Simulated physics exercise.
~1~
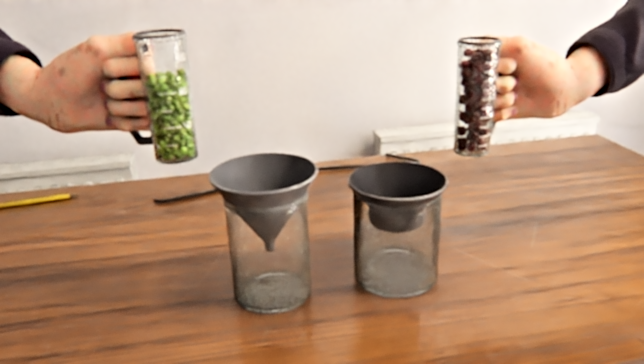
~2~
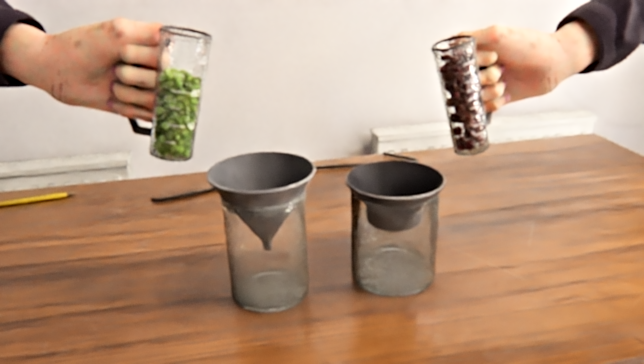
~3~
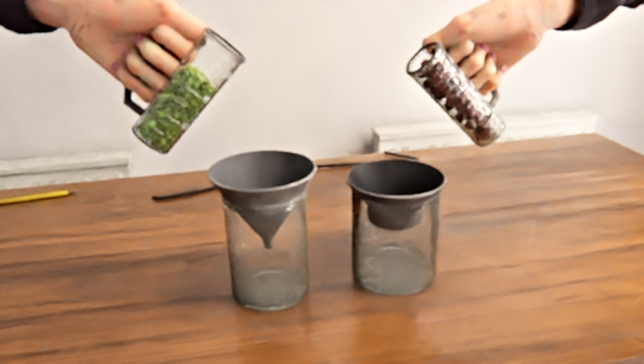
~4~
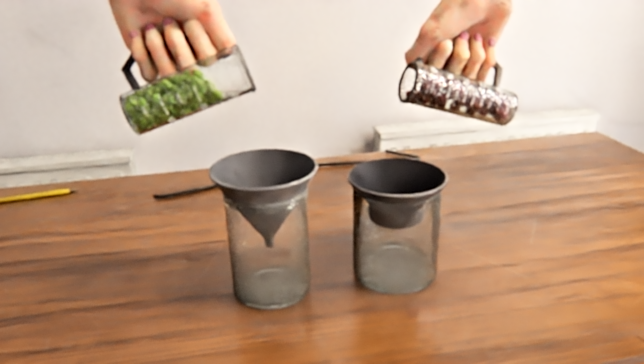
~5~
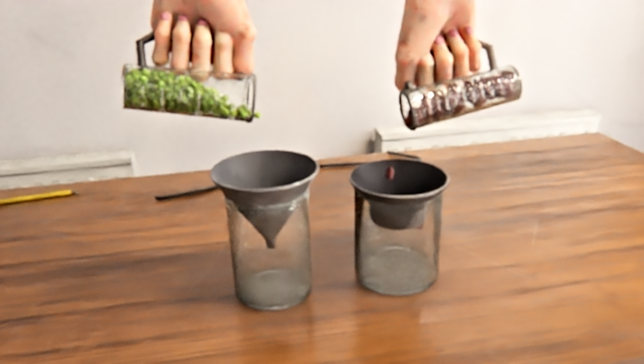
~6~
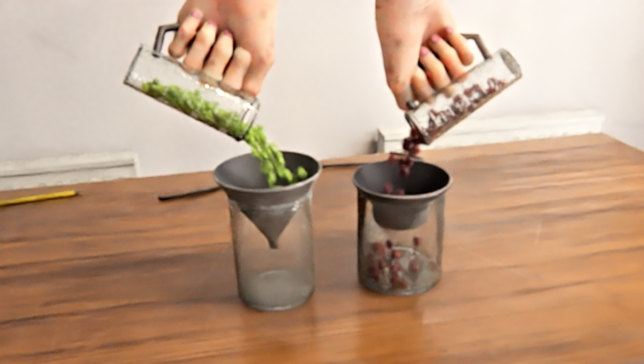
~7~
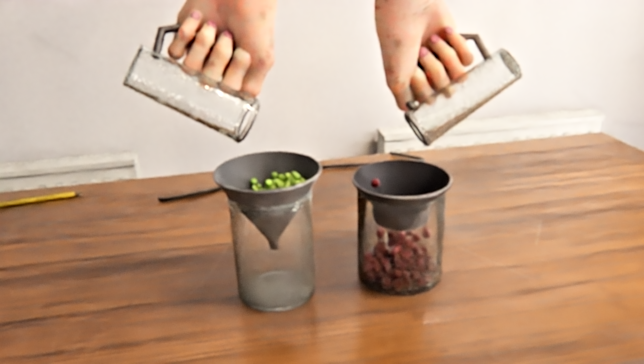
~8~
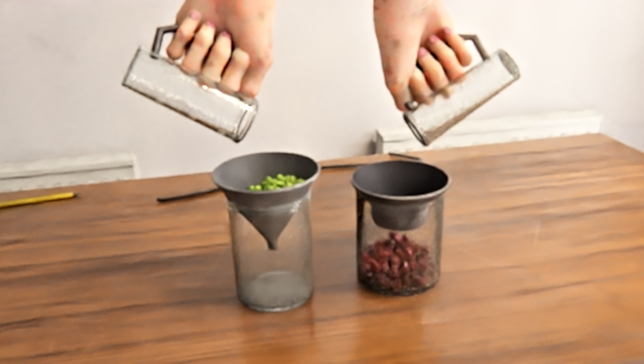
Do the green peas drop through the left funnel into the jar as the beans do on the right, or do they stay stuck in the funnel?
The green peas stay stuck in the left funnel and none reach the jar below. The dark red beans on the right run clear through their funnel and end up in the jar.
